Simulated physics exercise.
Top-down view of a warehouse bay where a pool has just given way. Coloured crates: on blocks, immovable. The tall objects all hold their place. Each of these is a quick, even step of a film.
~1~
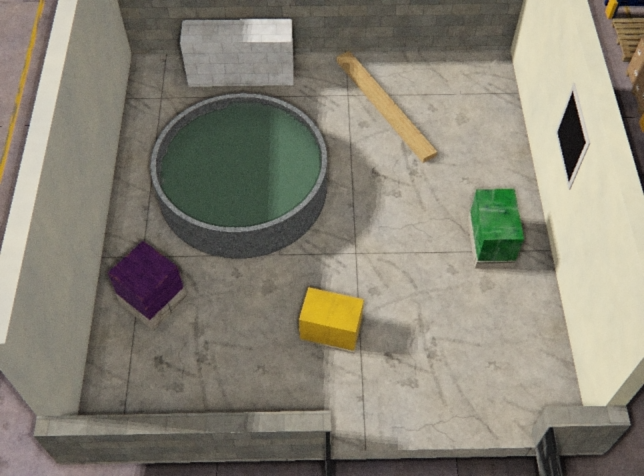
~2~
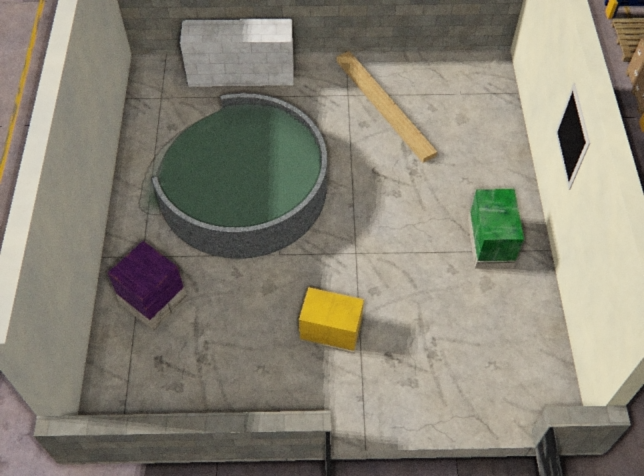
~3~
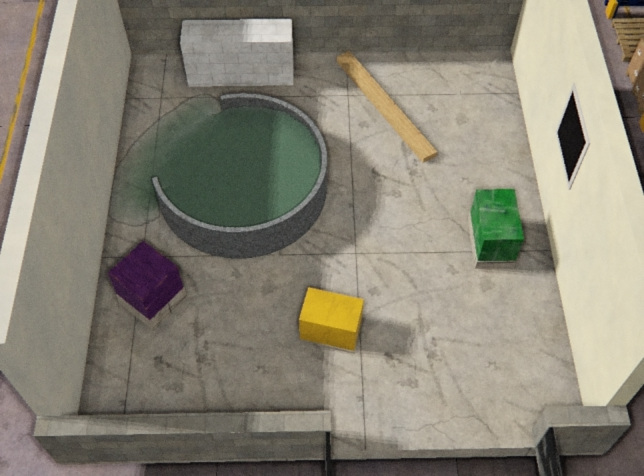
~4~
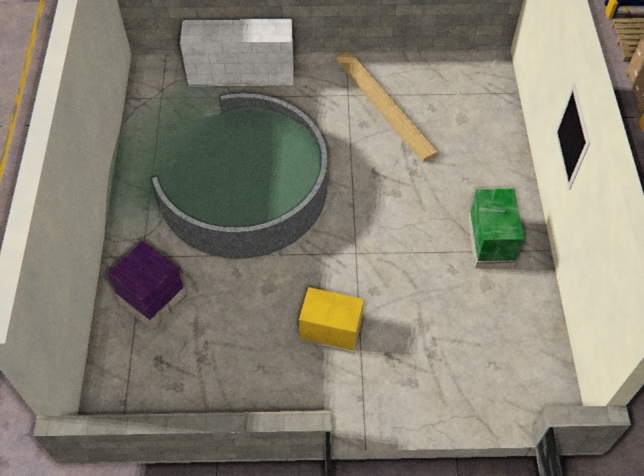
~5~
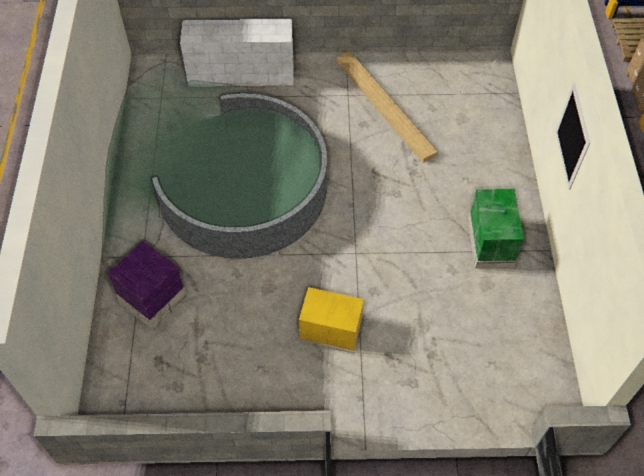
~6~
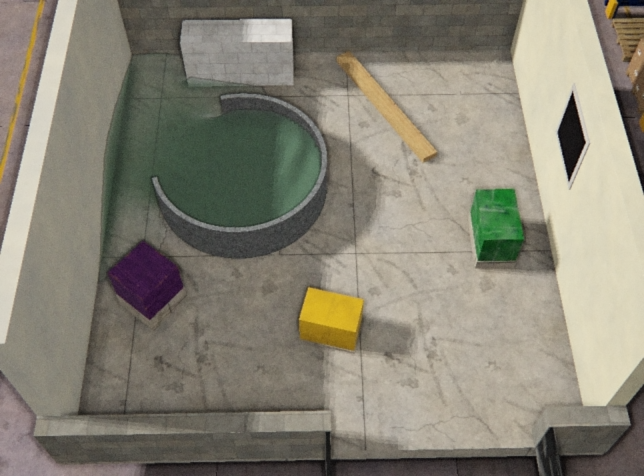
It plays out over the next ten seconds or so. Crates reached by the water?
My prediction: The green crate is going to stay free of water, the purple crate is going to stay free of water, the yellow crate is going to get water on it.
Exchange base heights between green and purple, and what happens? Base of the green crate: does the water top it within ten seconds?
Well, the green one stays untouched then.
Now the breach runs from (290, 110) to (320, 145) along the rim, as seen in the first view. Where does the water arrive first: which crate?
My pick is the green crate.
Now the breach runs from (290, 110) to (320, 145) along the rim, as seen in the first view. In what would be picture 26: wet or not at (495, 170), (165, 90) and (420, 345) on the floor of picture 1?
Point one: Reached. Point two: Not reached. Point three: Not reached.
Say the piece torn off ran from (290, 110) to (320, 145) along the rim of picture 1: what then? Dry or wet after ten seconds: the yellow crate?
I'd bet yellow crate is doused.
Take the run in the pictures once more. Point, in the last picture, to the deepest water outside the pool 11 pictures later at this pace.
I would point to (175, 58).
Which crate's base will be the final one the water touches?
Coming in last, the green-painted one.
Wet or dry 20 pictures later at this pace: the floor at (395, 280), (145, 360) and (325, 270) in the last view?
Going through them one by one, the first is spared, the second waterlogged and the third waterlogged.
A moment on, water covers 15 % of the floor; the green crate not reached, the purple crate water round its plinth, the yellow crate not reached.
Next, water covers 25 % of the floor; the green crate not reached, the purple crate water round its plinth, the yellow crate not reached.
Then, water covers 55 % of the floor; the green crate not reached, the purple crate water round its plinth, the yellow crate water round its plinth.
Later, water covers 90 % of the floor; the green crate water round its plinth, the purple crate water round its plinth, the yellow crate water round its plinth.
In the end, water covers 100 % of the floor; the green crate stayed above the water, the purple crate stayed above the water, the yellow crate was topped.
